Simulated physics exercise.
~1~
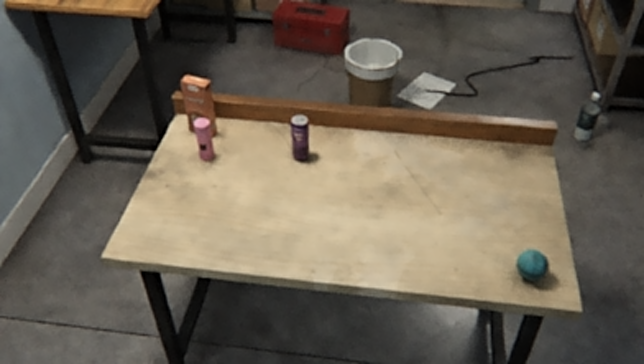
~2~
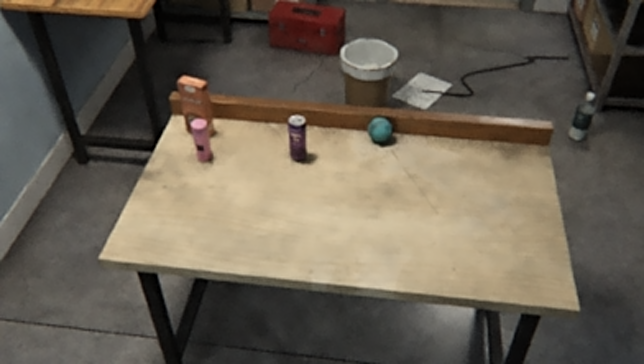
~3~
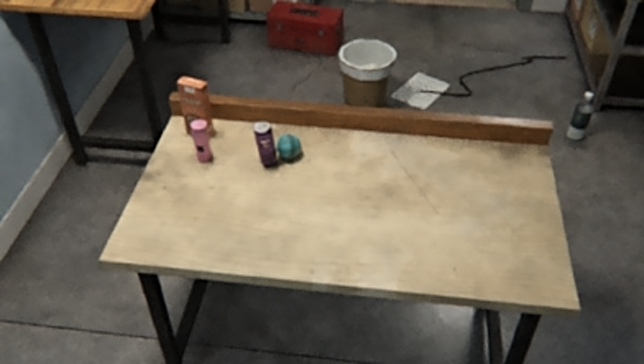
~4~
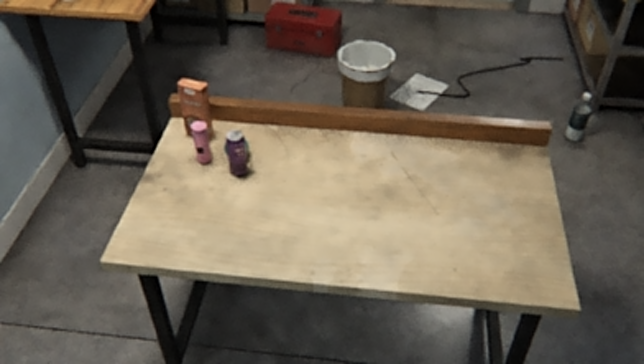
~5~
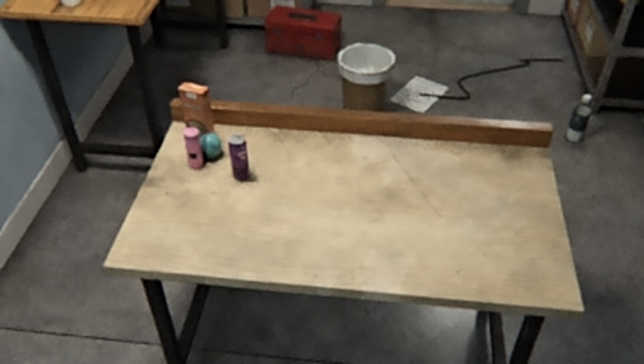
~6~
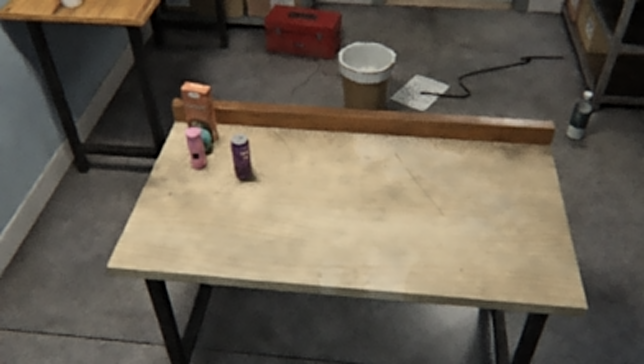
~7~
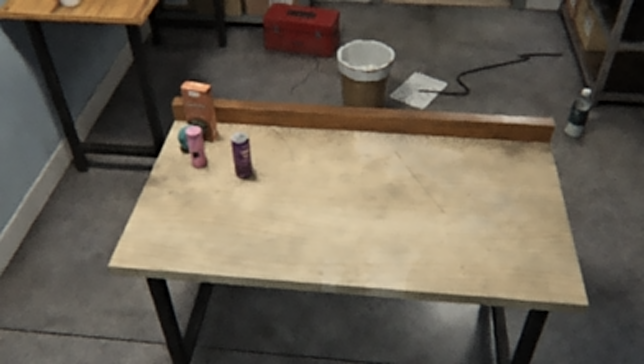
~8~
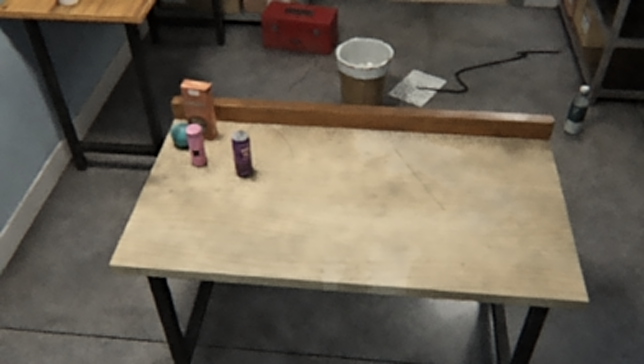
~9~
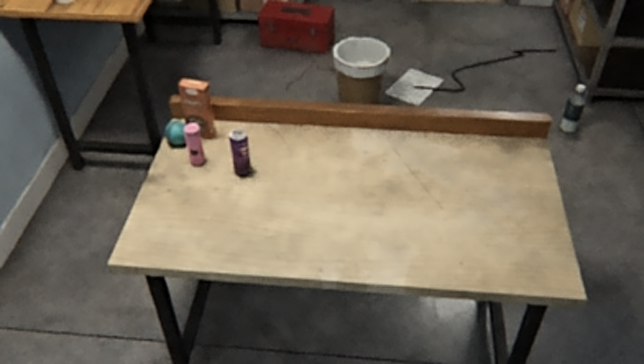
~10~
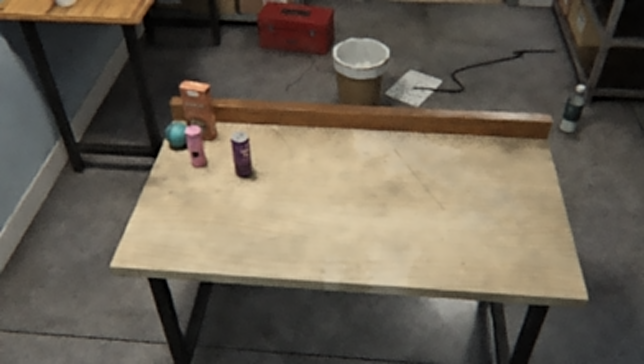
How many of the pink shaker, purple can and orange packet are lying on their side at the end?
None of them are, as the shaker, the can and the packet all remain standing upright on the workbench.
A turquoise ball sits at the near right corner of a pale wooden workbench, seen from above in a grey-floored workshop. Toward the far left stand an orange packet and a pink shaker, with a purple can a little to their right, before a brown batten along the far edge. The ball travels to the batten, turns left and pushes the purple can leftward. It rolls on between the can and shaker, and the shaker shifts slightly. The ball passes behind the shaker and stops at its left, with everything still upright.
